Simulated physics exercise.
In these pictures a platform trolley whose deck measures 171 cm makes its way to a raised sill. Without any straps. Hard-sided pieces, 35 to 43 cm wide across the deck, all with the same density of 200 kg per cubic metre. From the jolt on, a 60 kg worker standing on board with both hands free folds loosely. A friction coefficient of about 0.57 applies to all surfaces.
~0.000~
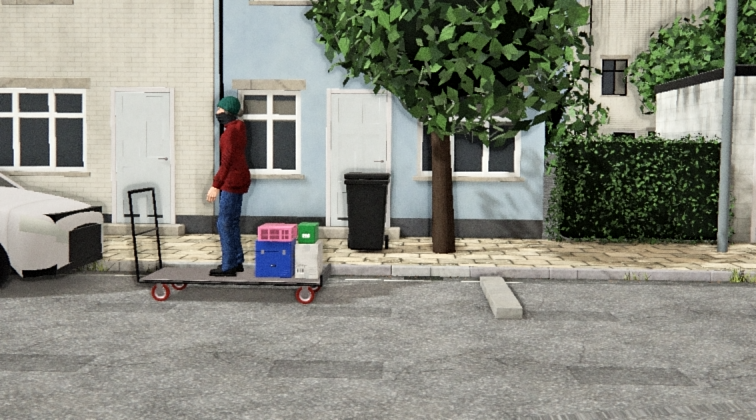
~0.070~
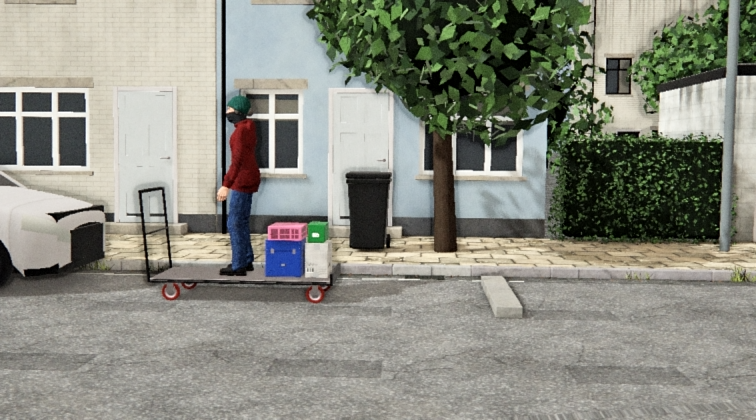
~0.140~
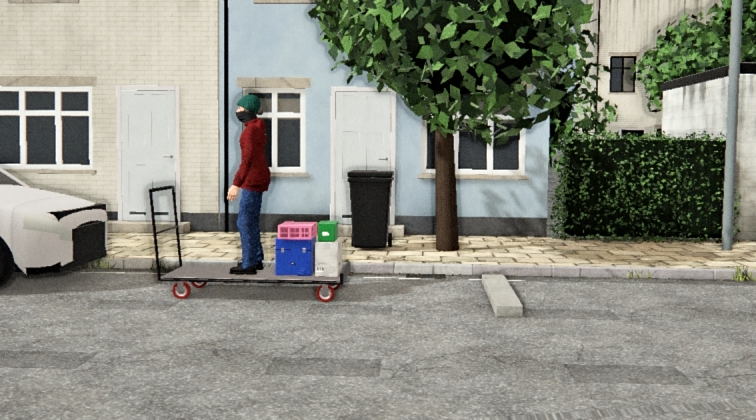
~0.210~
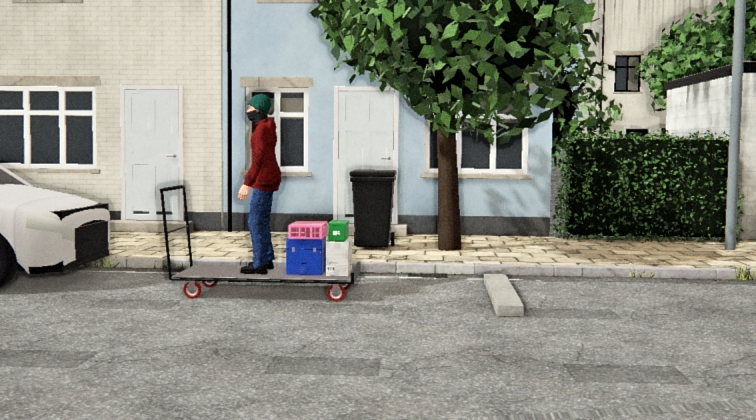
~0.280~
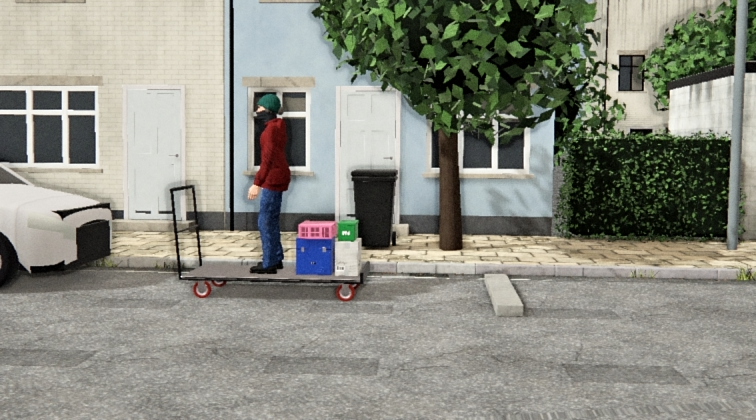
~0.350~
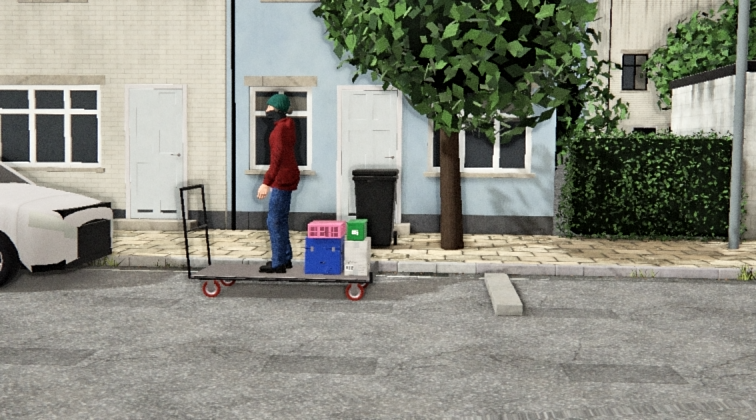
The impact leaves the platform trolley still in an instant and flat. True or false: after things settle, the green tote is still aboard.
False.
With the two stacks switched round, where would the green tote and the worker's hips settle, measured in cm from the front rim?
The green one would end 50 cm behind the front rim, and the hips 30 cm behind it.
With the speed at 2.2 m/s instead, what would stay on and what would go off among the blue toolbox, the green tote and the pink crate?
I'd expect blue to stay in place, green to come away and pink to come away.
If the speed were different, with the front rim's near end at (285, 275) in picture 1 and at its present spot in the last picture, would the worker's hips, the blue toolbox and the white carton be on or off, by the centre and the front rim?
If so, the hips would be past the rim, the blue one still in place and the white one still in place.
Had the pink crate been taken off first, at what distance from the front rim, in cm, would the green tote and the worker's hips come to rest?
Then the green one ends 40 cm past the front rim, and the hips 20 cm behind it.
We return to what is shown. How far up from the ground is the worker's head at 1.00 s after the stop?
The head is roughly 110 cm up.
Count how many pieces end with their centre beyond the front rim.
1.
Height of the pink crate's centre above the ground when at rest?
Its centre ends some 70 cm up.
After 1.30 s the deck stops.
After 1.55 s the green tote is 3 cm past the rim, tilted 25°, near (503, 234) in the last picture's view.
After 1.85 s the green tote is 25 cm past the rim, tilted 165°, near (524, 286) in the last picture's view.
After 2.30 s the green tote is 26 cm past the rim, tilted 180°, near (526, 289) in the last picture's view.
Final state at 5.2 s, past the rim, green tote and the worker's hips; behind it, pink crate, blue toolbox and white carton.
